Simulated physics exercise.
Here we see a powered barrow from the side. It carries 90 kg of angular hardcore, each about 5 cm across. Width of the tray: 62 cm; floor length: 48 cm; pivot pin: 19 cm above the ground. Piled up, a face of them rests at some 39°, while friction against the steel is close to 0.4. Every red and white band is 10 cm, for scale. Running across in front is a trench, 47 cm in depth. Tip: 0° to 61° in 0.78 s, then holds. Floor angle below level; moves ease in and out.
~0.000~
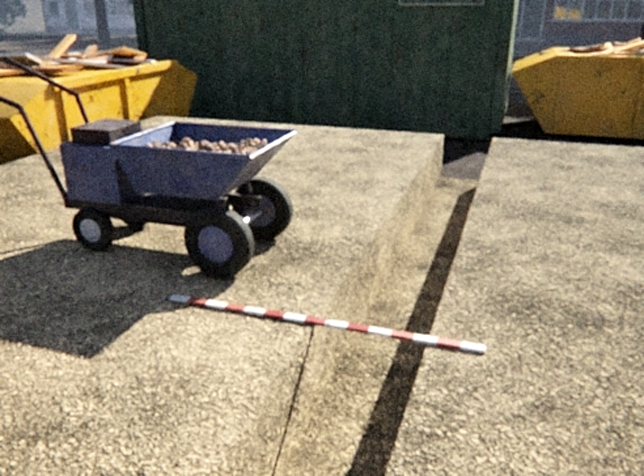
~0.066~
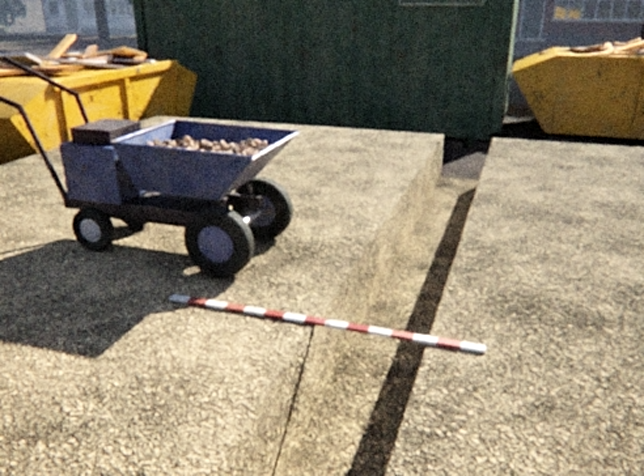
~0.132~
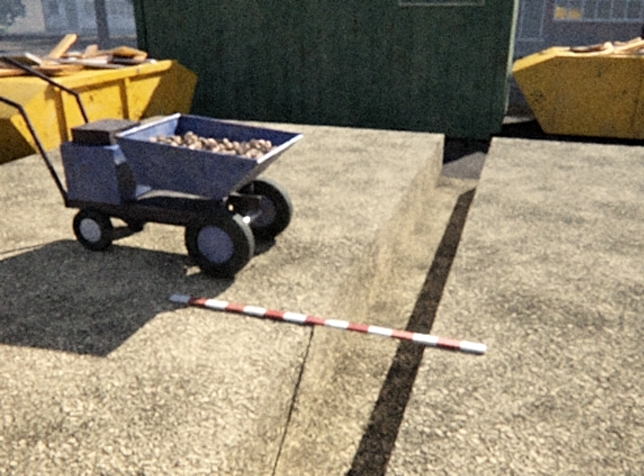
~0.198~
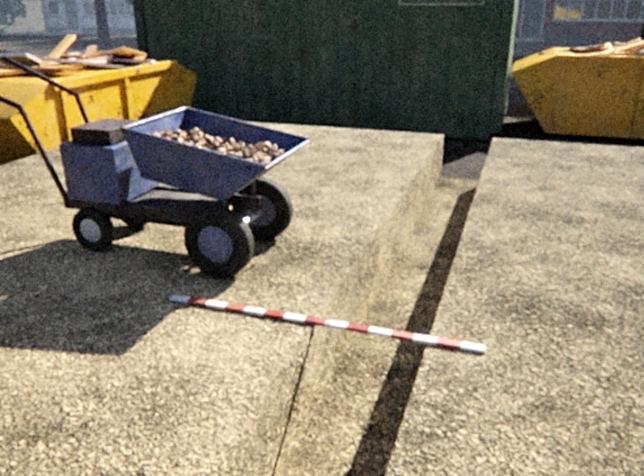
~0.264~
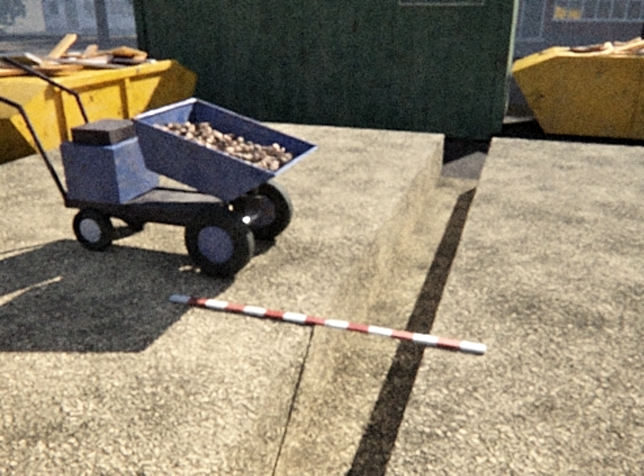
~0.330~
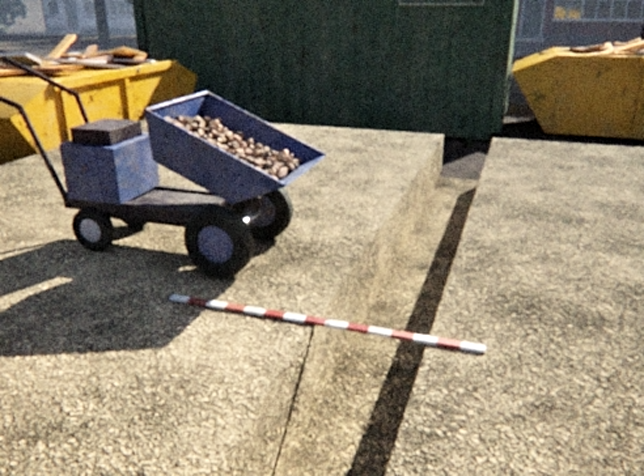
The clip opens on a blue powered barrow loaded with brown stones, standing still left of a trench on sunlit, rough ground, with a red and white striped pole lying in front. Its tray starts level, then tilts gradually, the rear rising and the lip dipping to the right, with the stones still inside.
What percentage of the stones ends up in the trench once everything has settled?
About 52 per cent.
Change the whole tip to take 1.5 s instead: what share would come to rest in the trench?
Then roughly 50 percent.
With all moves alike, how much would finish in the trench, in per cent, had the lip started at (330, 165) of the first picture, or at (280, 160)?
Around 50% for the first place and 60% for the second.
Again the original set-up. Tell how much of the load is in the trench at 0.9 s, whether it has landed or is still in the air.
0 per cent or so by then.
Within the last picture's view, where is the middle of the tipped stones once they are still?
Roughly (384, 346), I'd say.
After 0.6 s the floor is at 51°; 100 % in the tray; the foremost stones are at (308, 205).
After 0.9 s the floor is at 61°; 93 % in the tray, 6 % short of the trench, 2 % in the trench; the foremost stones are at (357, 279).
After 1.2 s the floor is at 61°; 61 % in the tray, 7 % short of the trench, 32 % in the trench; the foremost stones are at (421, 359).
After 3.2 s the floor is at 61°; 37 % in the tray, 10 % short of the trench, 52 % in the trench; the foremost stones are at (431, 372).
